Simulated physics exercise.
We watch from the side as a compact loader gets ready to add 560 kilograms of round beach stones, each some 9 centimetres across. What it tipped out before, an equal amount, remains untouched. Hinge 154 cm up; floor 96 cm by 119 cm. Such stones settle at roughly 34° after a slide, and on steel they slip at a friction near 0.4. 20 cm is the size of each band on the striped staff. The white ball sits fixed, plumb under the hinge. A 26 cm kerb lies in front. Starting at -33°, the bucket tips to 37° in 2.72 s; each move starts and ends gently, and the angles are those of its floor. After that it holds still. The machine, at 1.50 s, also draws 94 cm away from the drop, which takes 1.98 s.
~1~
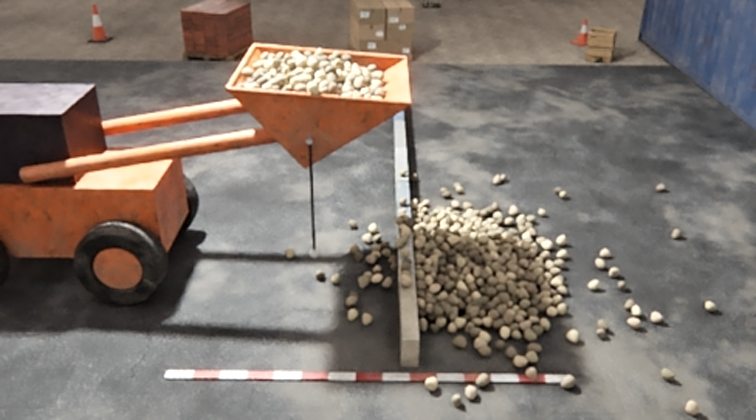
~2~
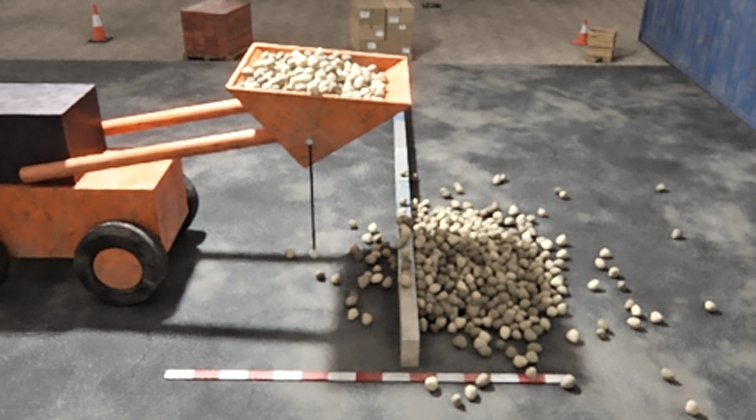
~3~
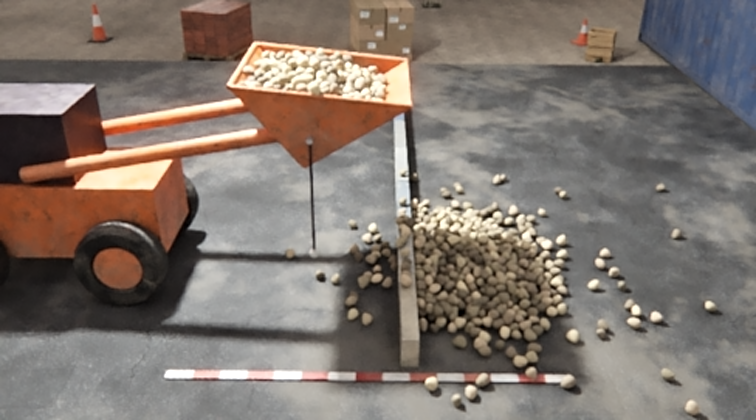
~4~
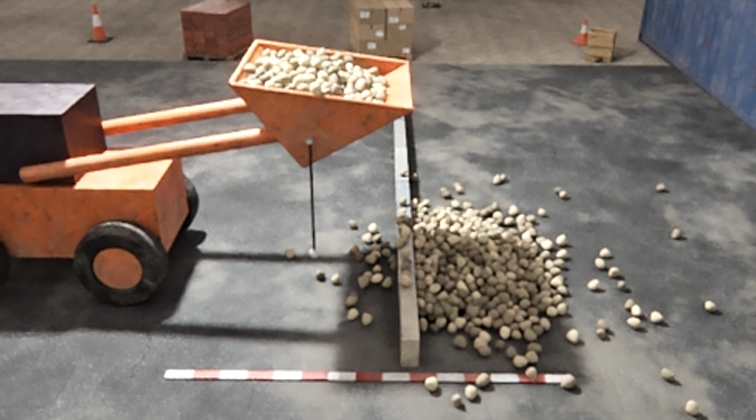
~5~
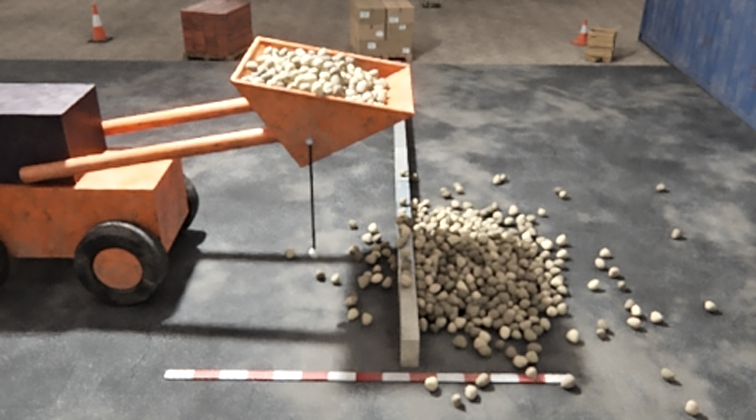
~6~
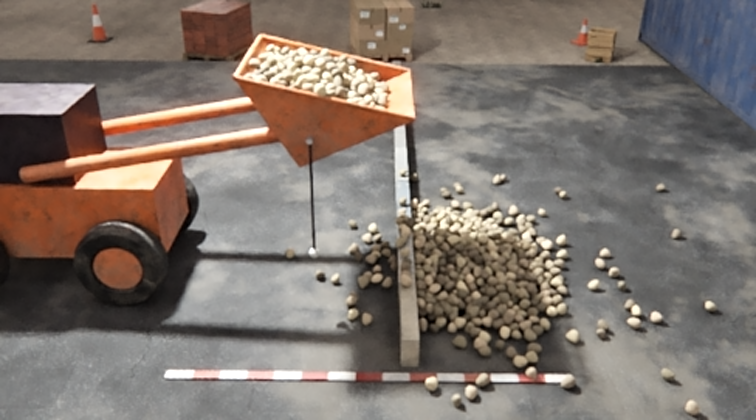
An orange loader's raised bucket of pale stones tilts slightly downward to the right.
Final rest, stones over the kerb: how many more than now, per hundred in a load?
37 per hundred.
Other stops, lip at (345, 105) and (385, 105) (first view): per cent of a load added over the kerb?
Roughly 0 and 15 percent, in that order.
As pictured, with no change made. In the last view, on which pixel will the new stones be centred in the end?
Around (385, 257).
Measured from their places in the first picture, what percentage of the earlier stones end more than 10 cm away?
I'd put it at about 5 per cent.
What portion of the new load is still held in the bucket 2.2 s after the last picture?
0 %.
Then, 1.4 s after the last picture the floor is at 26°; in per cent of one load, 65 in the bucket, 30 on this side of the kerb, 105 over the kerb; the foremost stones are at (657, 280).
Then, 2.2 s after the last picture the floor is at 37°; in per cent of one load, 0 in the bucket, 70 on this side of the kerb, 130 over the kerb; the foremost stones are at (657, 280).
Then, 3.3 s after the last picture the floor is at 37°; in per cent of one load, 0 in the bucket, 71 on this side of the kerb, 130 over the kerb; the foremost stones are at (657, 280).
Then, 6.2 s after the last picture the floor is at 37°; in per cent of one load, 0 in the bucket, 71 on this side of the kerb, 130 over the kerb; the foremost stones are at (657, 280). Net gain over the kerb, 37.
